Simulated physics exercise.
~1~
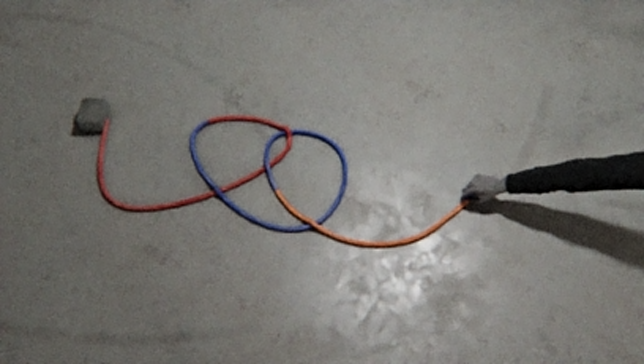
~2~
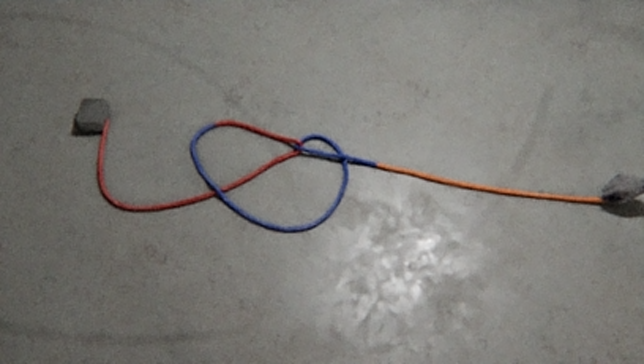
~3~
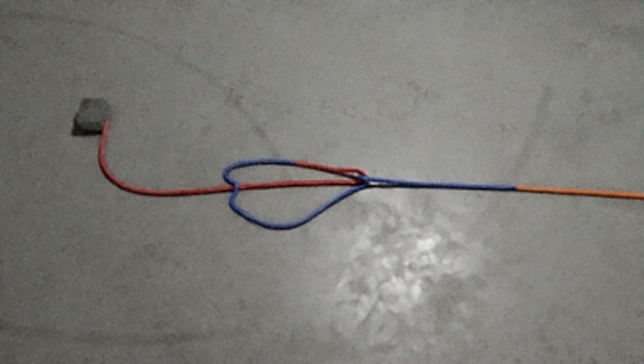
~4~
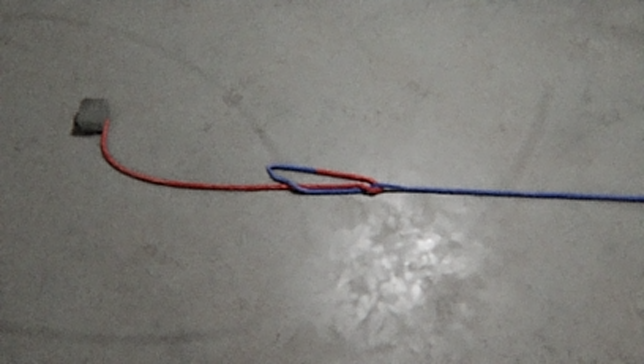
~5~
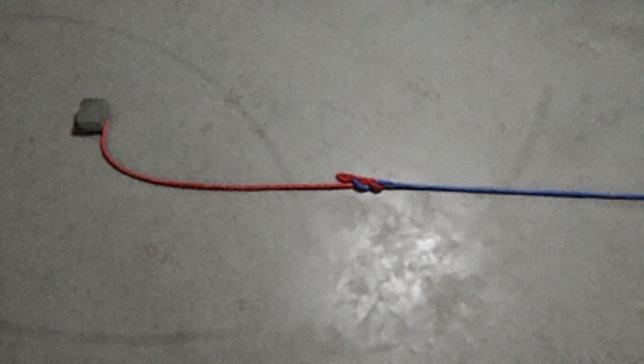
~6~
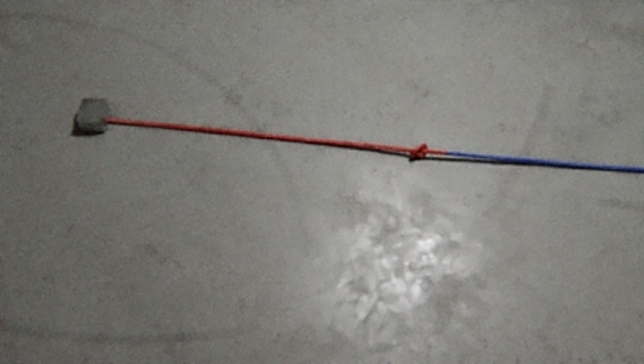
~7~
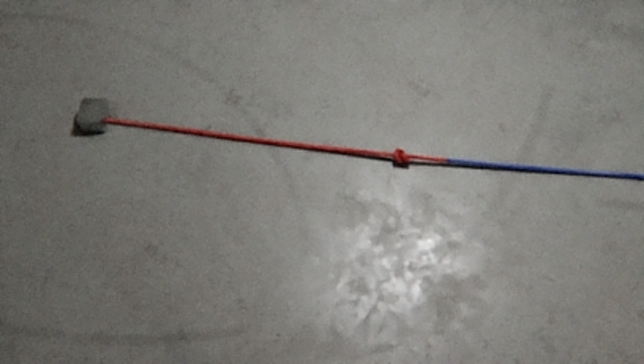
A looped red, blue and orange rope is pulled right, tightening into a small knot.
